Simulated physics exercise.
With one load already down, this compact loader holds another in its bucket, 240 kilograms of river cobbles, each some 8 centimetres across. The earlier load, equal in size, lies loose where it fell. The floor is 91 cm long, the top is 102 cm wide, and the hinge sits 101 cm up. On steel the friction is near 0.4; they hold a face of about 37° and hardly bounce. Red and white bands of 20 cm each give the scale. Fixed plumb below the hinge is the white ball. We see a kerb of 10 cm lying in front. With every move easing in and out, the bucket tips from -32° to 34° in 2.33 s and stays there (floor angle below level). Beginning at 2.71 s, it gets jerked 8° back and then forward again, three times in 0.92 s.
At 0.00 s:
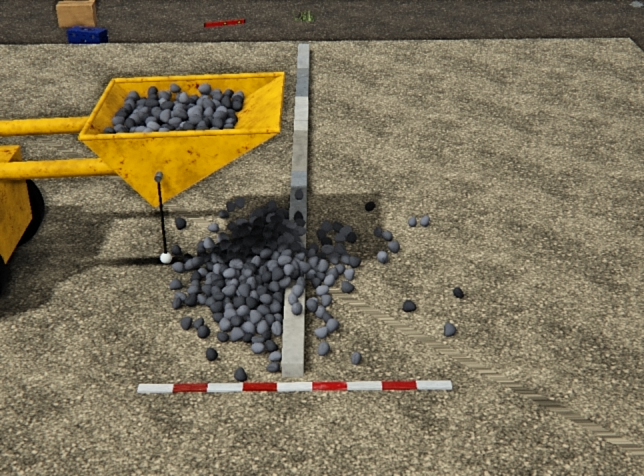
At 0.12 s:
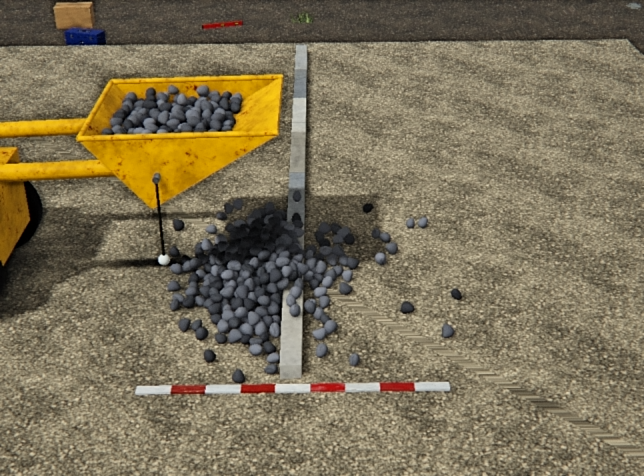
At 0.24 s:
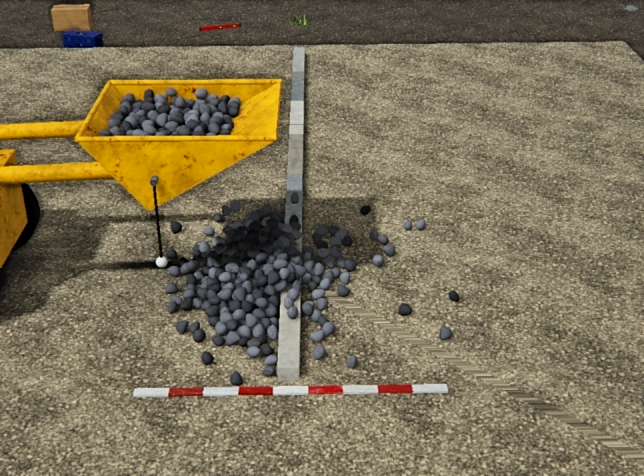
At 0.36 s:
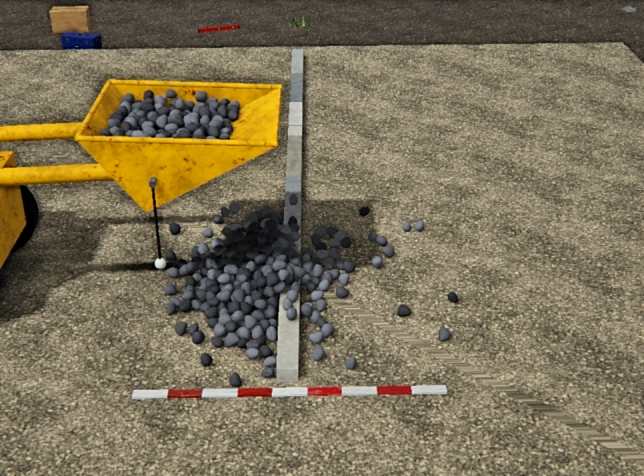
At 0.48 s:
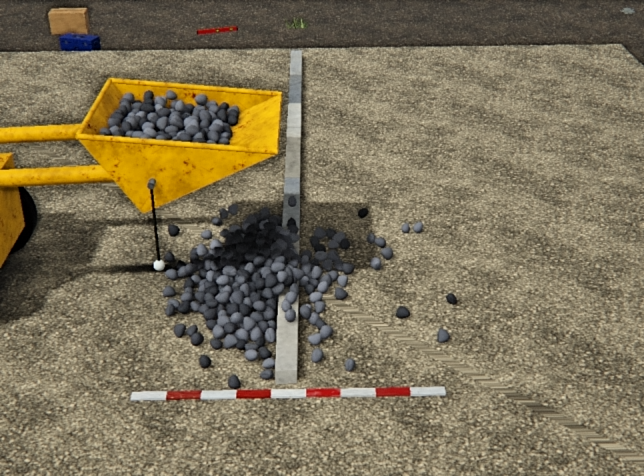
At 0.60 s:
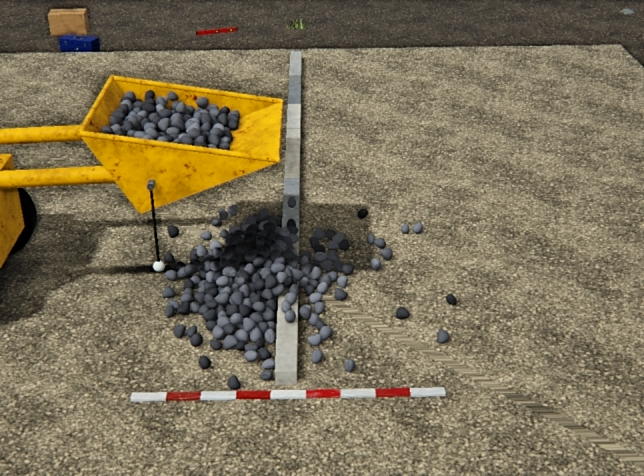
On a paved yard, a yellow loader bucket full of grey stones tilts slightly upward.
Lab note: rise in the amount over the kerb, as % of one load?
Approximately 87 %.
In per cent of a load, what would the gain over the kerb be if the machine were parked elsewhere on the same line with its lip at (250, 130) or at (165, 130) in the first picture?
First place about 55 %, second about 0 %.
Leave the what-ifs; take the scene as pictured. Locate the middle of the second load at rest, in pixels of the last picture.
(340, 272).
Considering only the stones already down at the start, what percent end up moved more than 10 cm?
10 per cent.
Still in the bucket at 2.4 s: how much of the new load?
Still inside: Some 35 %.
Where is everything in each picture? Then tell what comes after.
The bucket is at -32°, its lip at (279, 130); the top of the load is at (183, 102). The earlier load is highest near (276, 255), 23 cm above ground level, 86 % on this side of the kerb, 14 % over the kerb, in the first picture.
Lip at (278, 133), floor tilted -31°, highest stones at (181, 104); the stones move at 0.0 m/s on average, in the second picture.
The bucket is at -30°, its lip at (276, 138); the top of the load is at (166, 107); the stones move at 0.0 m/s on average, in the third picture.
The bucket is at -28°, its lip at (277, 144); the top of the load is at (142, 107); the stones move at 0.1 m/s on average, in the fourth picture.
Lip at (277, 152), floor tilted -25°, highest stones at (135, 106); the stones move at 0.1 m/s on average, in the fifth picture.
Lip at (279, 160), floor tilted -21°, highest stones at (134, 104); the stones move at 0.1 m/s on average, in the sixth picture.
After 1.8 s the floor is at 24°; in per cent of one load, 100 in the bucket, 86 on this side of the kerb, 14 over the kerb; the foremost stones are at (407, 268).
After 2.4 s the floor is at 34°; in per cent of one load, 35 in the bucket, 117 on this side of the kerb, 48 over the kerb; the foremost stones are at (412, 275).
After 4.1 s the floor is at 34°; in per cent of one load, 0 in the bucket, 99 on this side of the kerb, 101 over the kerb; the foremost stones are at (481, 275).
After 6.6 s the floor is at 34°; in per cent of one load, 0 in the bucket, 99 on this side of the kerb, 101 over the kerb; the foremost stones are at (481, 275). Net gain over the kerb, 87.
